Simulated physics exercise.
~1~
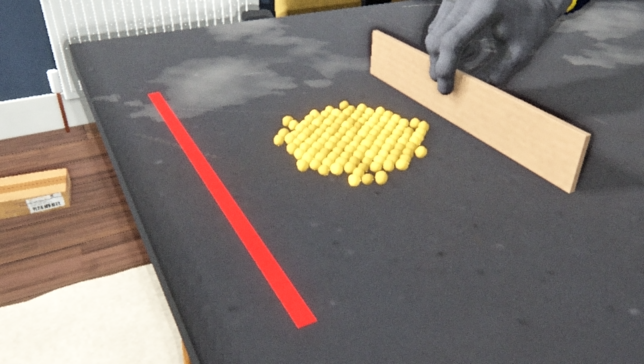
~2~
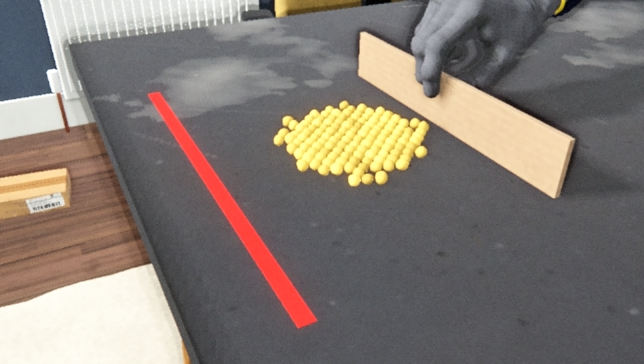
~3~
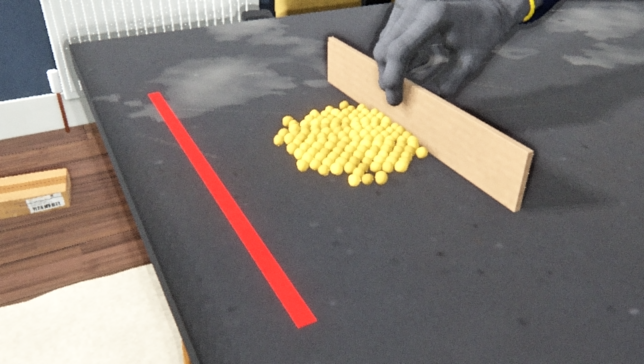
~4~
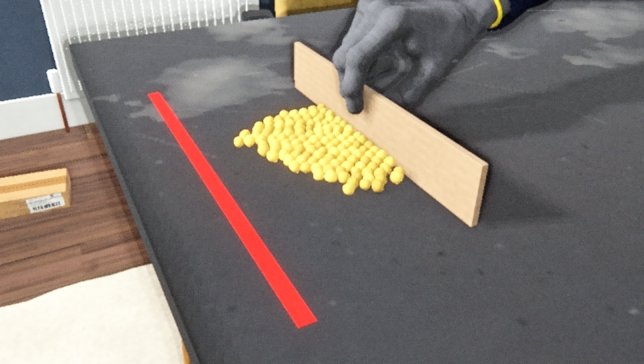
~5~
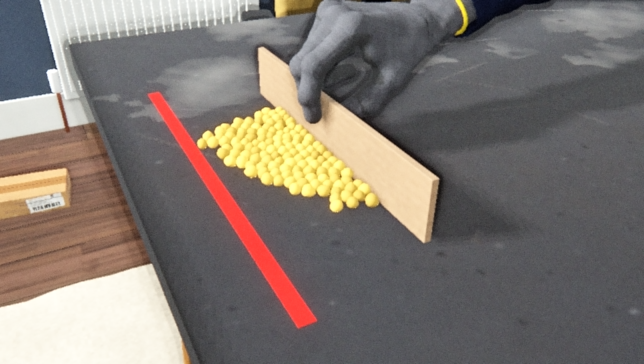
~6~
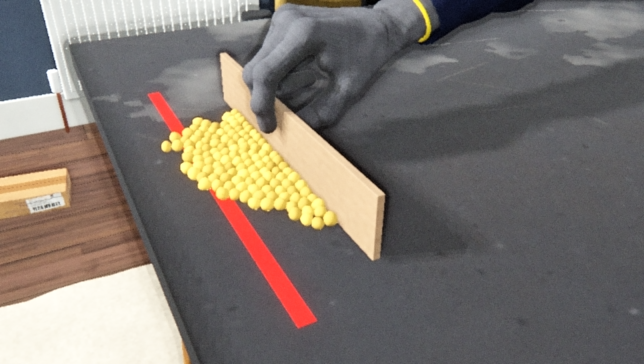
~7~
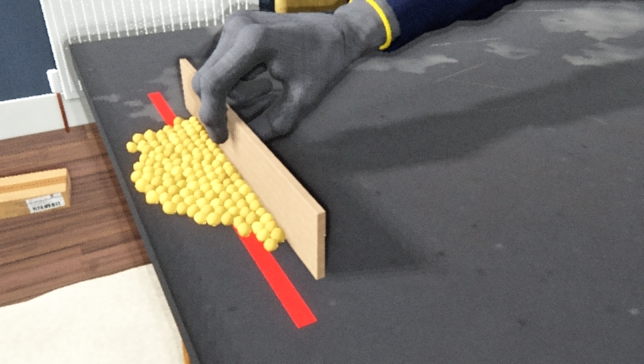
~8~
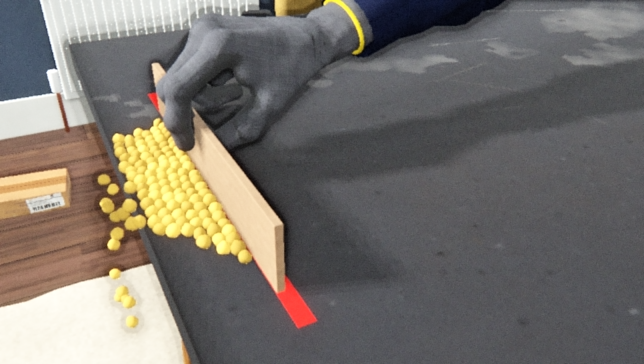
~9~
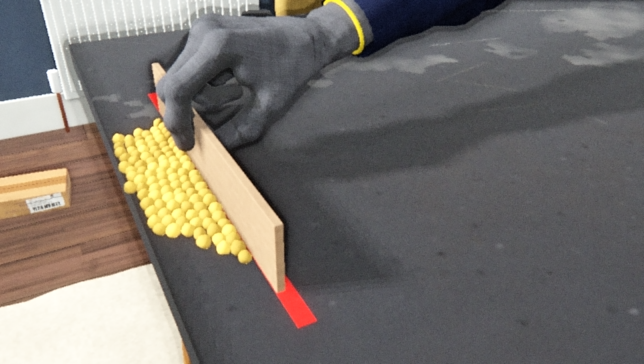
On a dark tabletop, a gloved hand pushing yellow balls left with a wooden board, stopping at red tape as some fall off.
